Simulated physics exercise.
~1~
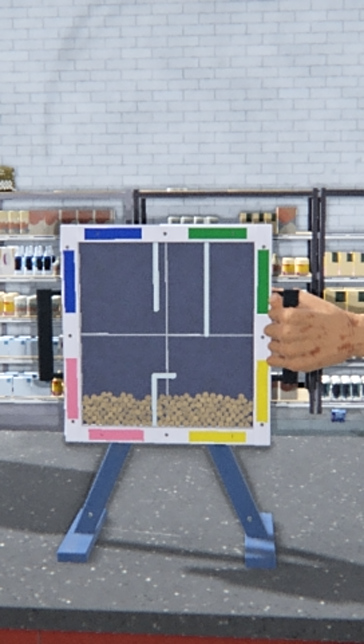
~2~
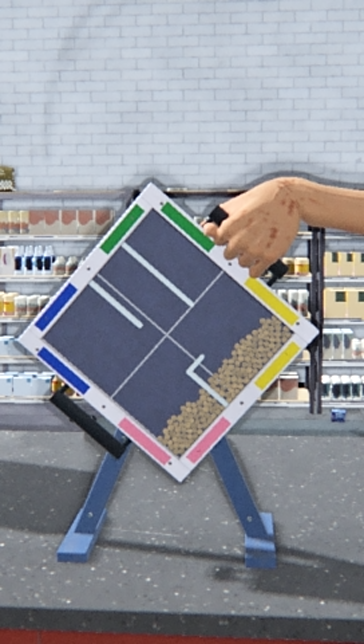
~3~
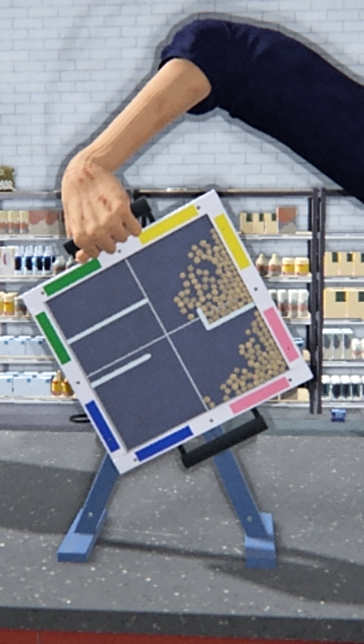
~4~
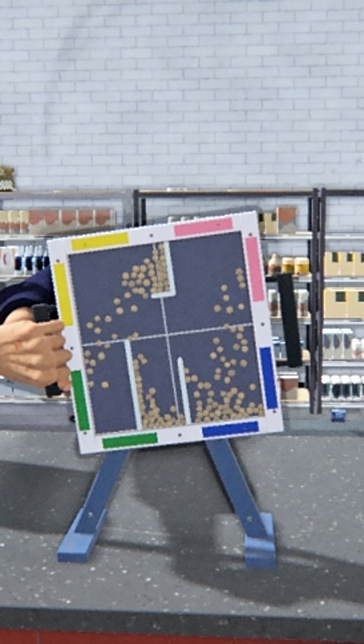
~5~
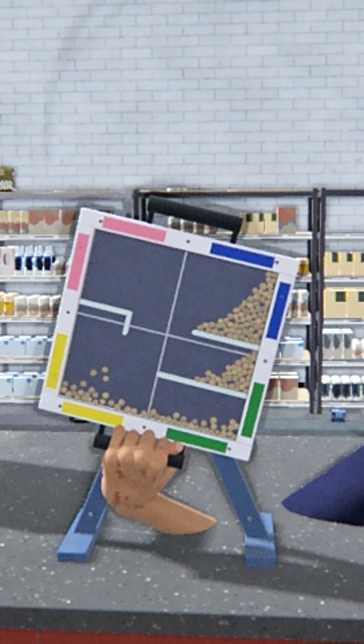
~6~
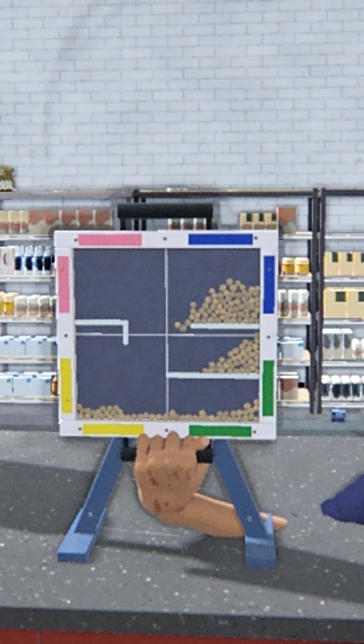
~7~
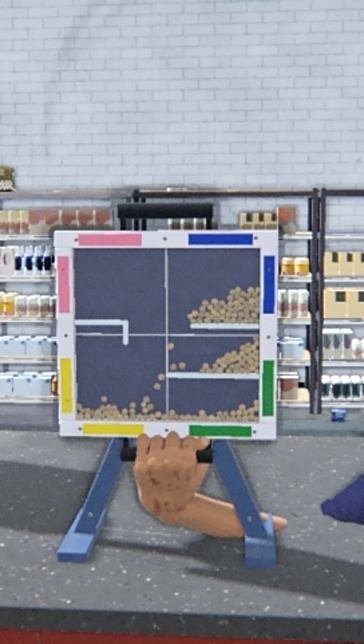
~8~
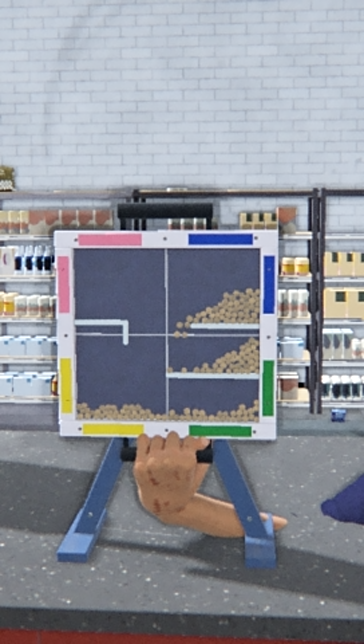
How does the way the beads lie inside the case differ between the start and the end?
At the start the beads lie in a low layer along the bottom of the case. At the end many are heaped higher up on two ledges at the right, with the rest spread along the bottom.
